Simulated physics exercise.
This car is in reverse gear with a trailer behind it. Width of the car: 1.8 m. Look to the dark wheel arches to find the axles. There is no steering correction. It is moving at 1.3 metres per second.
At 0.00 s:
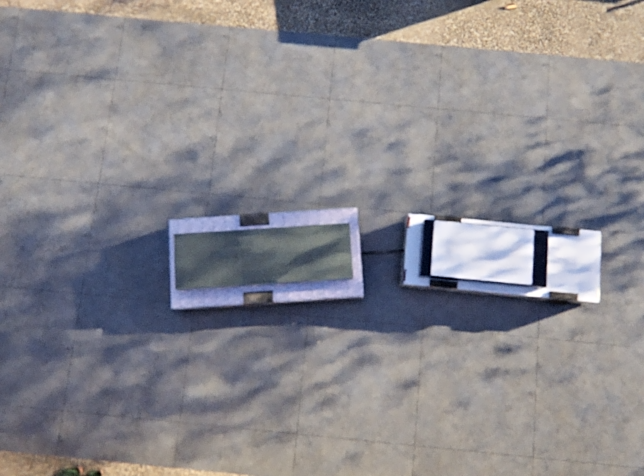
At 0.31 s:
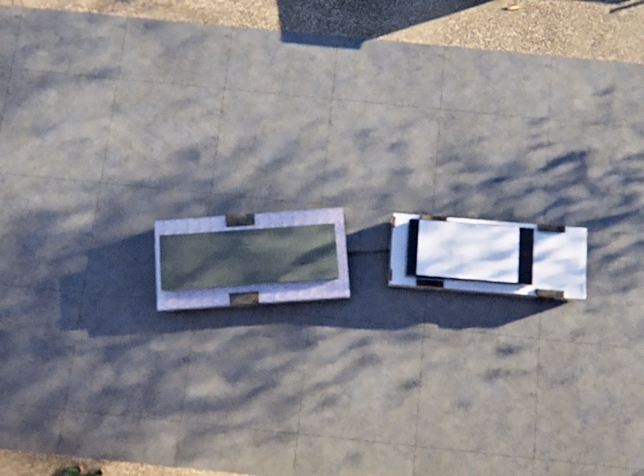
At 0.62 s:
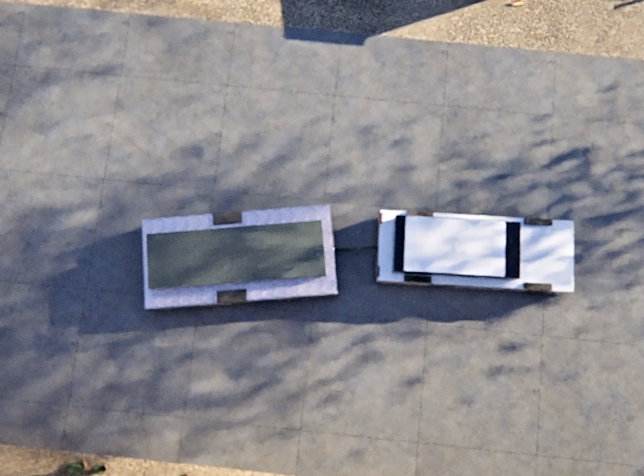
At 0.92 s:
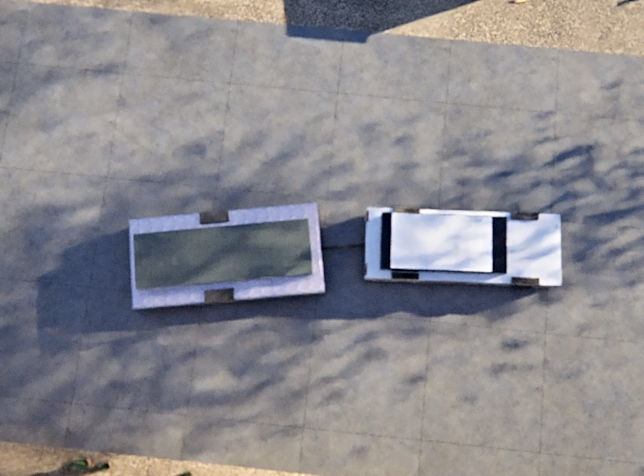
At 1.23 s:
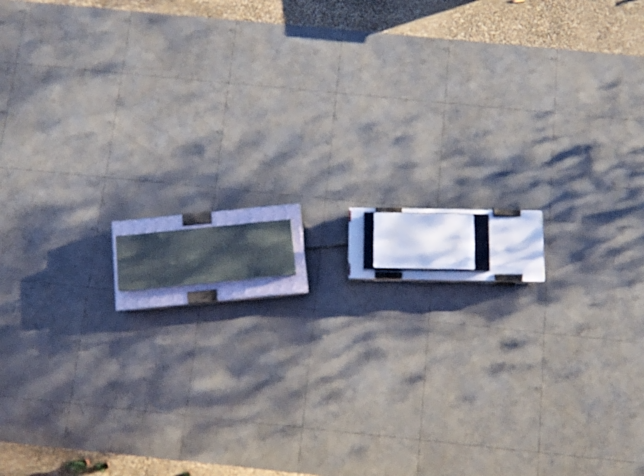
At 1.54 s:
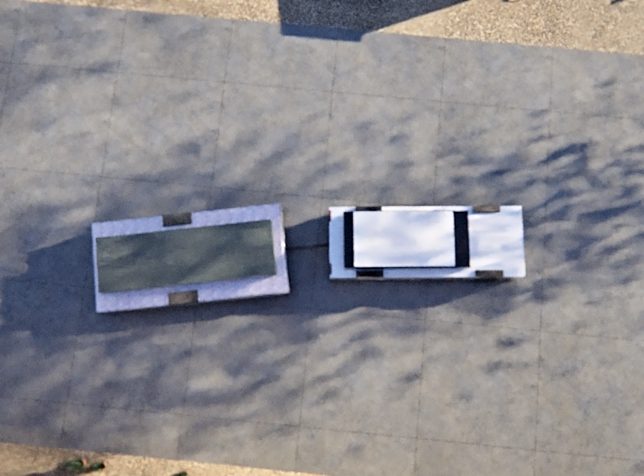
A grey paved surface, seen from directly above, is streaked with soft shadows and bordered by pale gravelly ground along the top and the lower left corner. A white car with dark window bands sits at the right, joined by a thin bar to a pale lilac trailer with a grey-green top at its left. The car reverses slowly leftward, pushing the trailer back, while both turn slightly and the view stays nearly still.
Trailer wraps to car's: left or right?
Look, it's coming round on the left.
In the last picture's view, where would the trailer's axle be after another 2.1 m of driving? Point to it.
Approximate position: (96, 268).
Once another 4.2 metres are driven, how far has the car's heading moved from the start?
It has turned about 18°.
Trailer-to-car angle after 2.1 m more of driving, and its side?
Measured against the car, the trailer folds some 0° to the left.
After 3.2 s, the tail is in line with the car, the car has turned 12° and the trailer's axle is at (96, 268) of the last picture.
After 4.8 s, the tail is 11° to the car's left, the car has turned 18° and the trailer's axle is at (13, 274) of the last picture.
After 6.4 s, the tail is 30° to the car's left, the car has turned 24° and the trailer's axle is out of the picture.
After 8.1 s, the tail is 60° to the car's left, the car has turned 31° and the trailer's axle is out of the picture; it has jack-knifed.
